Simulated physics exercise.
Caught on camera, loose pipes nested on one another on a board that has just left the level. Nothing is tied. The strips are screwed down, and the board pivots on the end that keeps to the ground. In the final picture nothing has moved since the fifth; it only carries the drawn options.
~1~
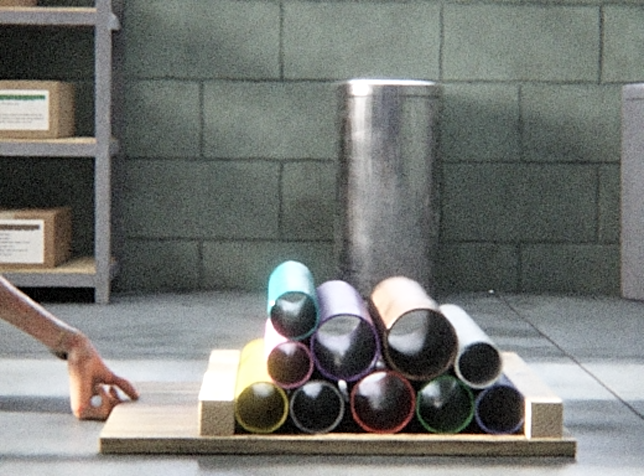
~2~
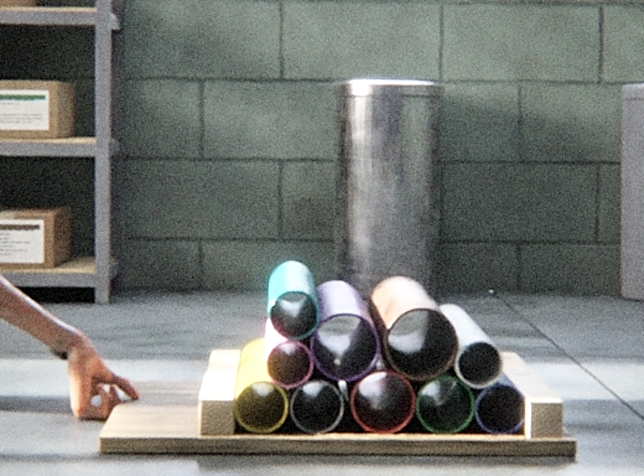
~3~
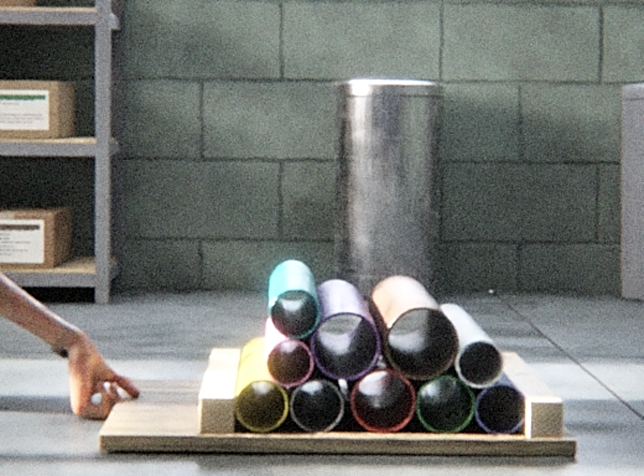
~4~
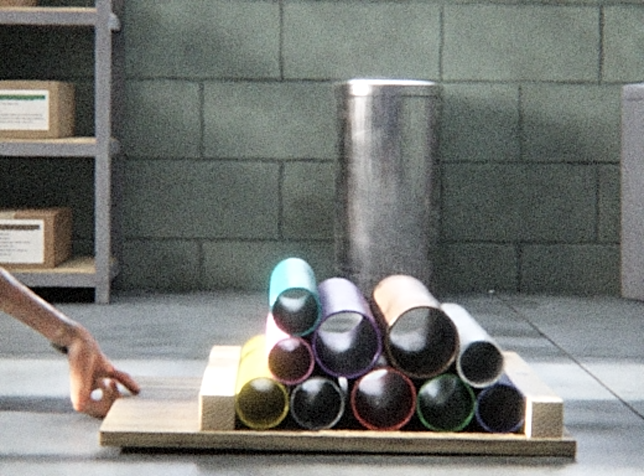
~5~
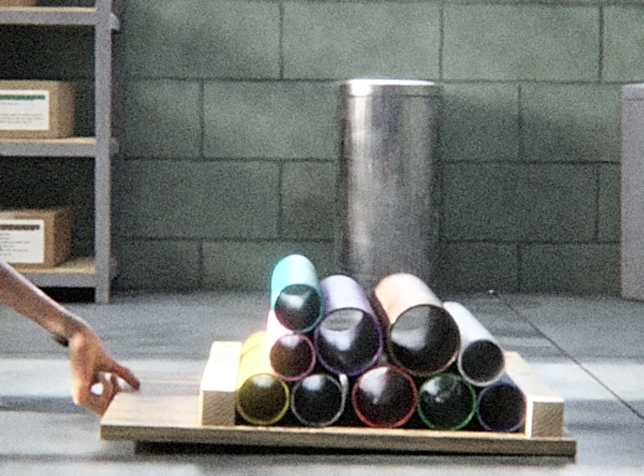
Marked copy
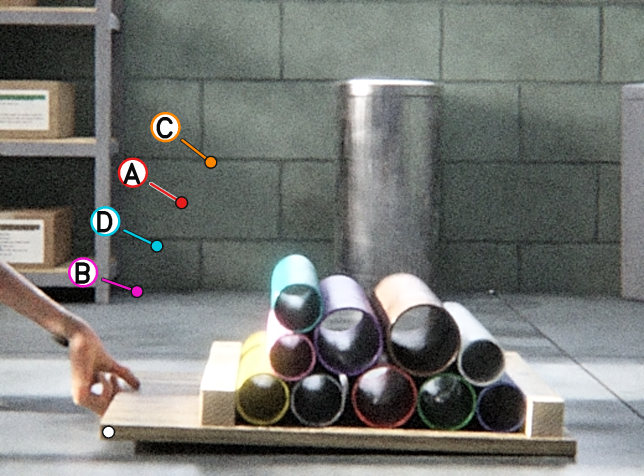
A hand at the left slowly raising one end of a wooden board slightly, with colourful pipes stacked between wooden strips.
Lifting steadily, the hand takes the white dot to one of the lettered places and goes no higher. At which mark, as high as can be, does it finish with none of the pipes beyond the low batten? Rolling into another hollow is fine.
Lift it to B and no more.
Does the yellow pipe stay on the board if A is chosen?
The yellow pipe: Yes.
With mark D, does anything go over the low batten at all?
At D: Yes.
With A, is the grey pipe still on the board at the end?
The grey pipe: Yes.
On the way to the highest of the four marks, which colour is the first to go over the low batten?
First is the white one.
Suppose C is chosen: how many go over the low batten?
It comes to five.
On the copy, A at (181, 202); B at (137, 291); C at (211, 162); D at (157, 246); the white dot at (109, 432).
On B. First, board at 14°.
Then, board at 19°.
Finally, board at 19°, none over the low batten.
By contrast, A five over the low batten; C five over the low batten; D two over the low batten (white, brown).
